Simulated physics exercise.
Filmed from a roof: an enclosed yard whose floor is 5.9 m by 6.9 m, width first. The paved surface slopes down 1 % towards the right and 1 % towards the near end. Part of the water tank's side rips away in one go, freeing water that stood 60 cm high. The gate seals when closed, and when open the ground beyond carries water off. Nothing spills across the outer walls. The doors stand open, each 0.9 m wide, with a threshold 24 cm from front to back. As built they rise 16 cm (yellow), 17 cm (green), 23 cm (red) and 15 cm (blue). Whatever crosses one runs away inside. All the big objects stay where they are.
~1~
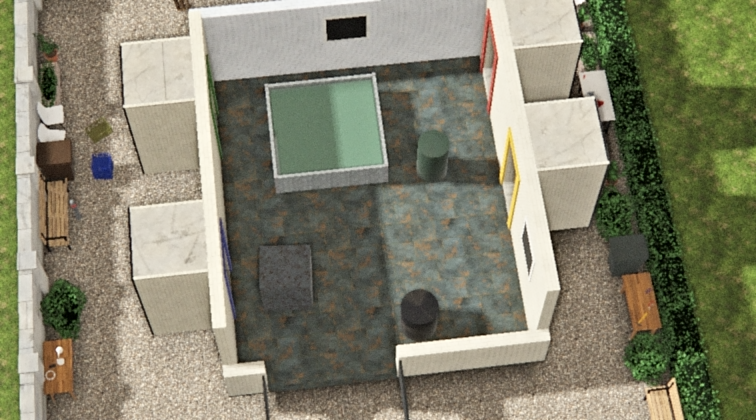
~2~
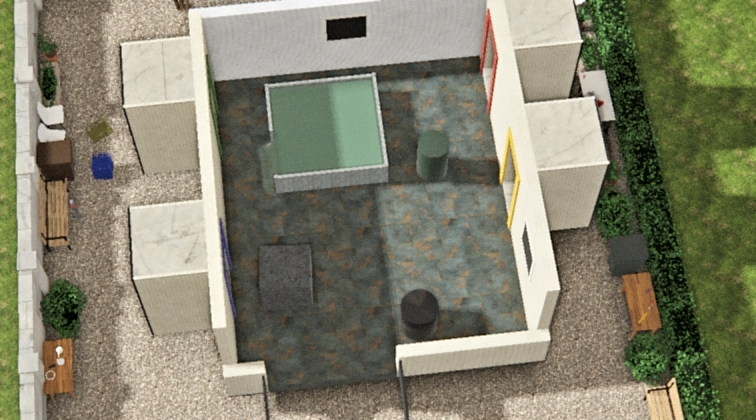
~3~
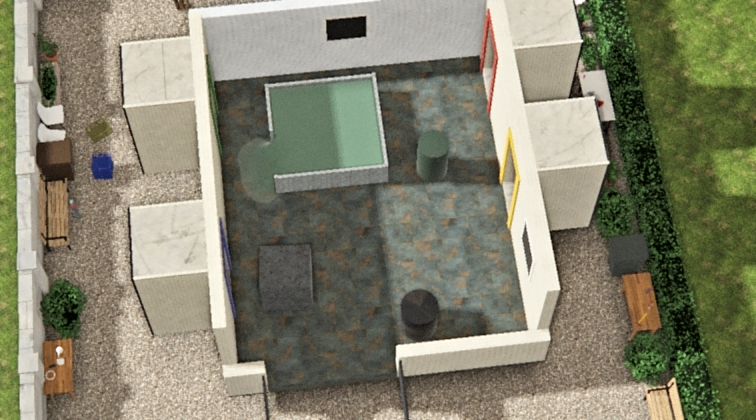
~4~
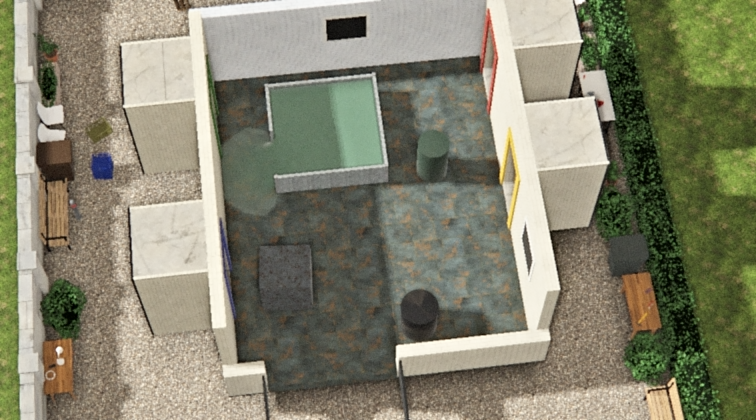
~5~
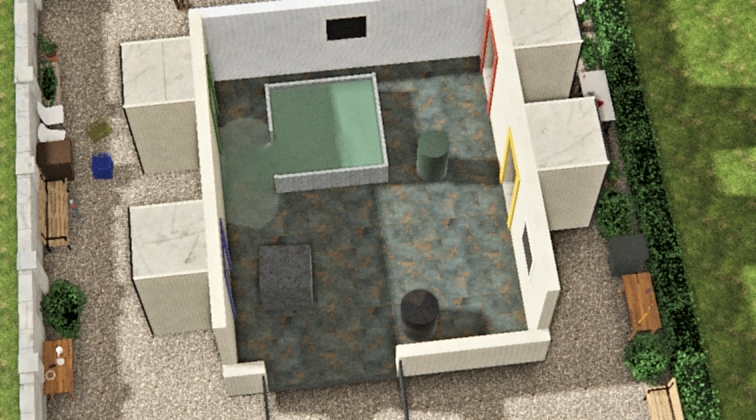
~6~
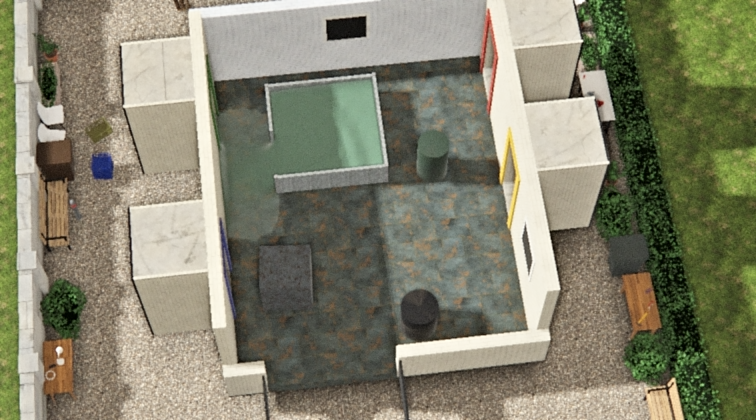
Water pouring from a gap in the left side of a green-filled tank, spreading across the walled yard's dark floor towards the viewer.
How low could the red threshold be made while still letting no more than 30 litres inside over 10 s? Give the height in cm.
It would have to be roughly 11 cm high.
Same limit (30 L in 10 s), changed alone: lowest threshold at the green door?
Roughly 18 cm at green.
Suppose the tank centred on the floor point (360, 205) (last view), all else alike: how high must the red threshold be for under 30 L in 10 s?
Some 9.0 cm.
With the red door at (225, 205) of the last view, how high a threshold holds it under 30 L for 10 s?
About 32 cm.
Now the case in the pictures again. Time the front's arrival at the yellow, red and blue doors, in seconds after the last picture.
Yellow 4.5 s, red 3.4 s, blue 0.6 s.
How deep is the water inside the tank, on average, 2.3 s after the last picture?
Roughly 31 cm on average.
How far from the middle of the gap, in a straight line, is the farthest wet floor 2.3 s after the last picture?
Some 4.8 m out.
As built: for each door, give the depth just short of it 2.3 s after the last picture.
Depths in cm: Yellow 0, green 18, red 0, blue 8.
Then, 0.7 s after the last picture water covers 15 % of the floor, deepest (44 cm) near (223, 185); it has not reached the red door.
Then, 2.3 s after the last picture water covers 35 % of the floor, deepest (39 cm) near (239, 370); it has not reached the red door.
Then, 9.3 s after the last picture water covers 90 % of the floor, deepest (16 cm) near (442, 330); 9 cm at the red door, 0 litres in over its 23 cm threshold.
At the red door as built, the water peaked near 16 cm, 4.3 s after the last picture.
Run again over the same 10 s with other heights there, 50 litres in over 9.5 cm, 11 litres over 13.5 cm. The limit of 30 litres is kept from about 11 cm up.
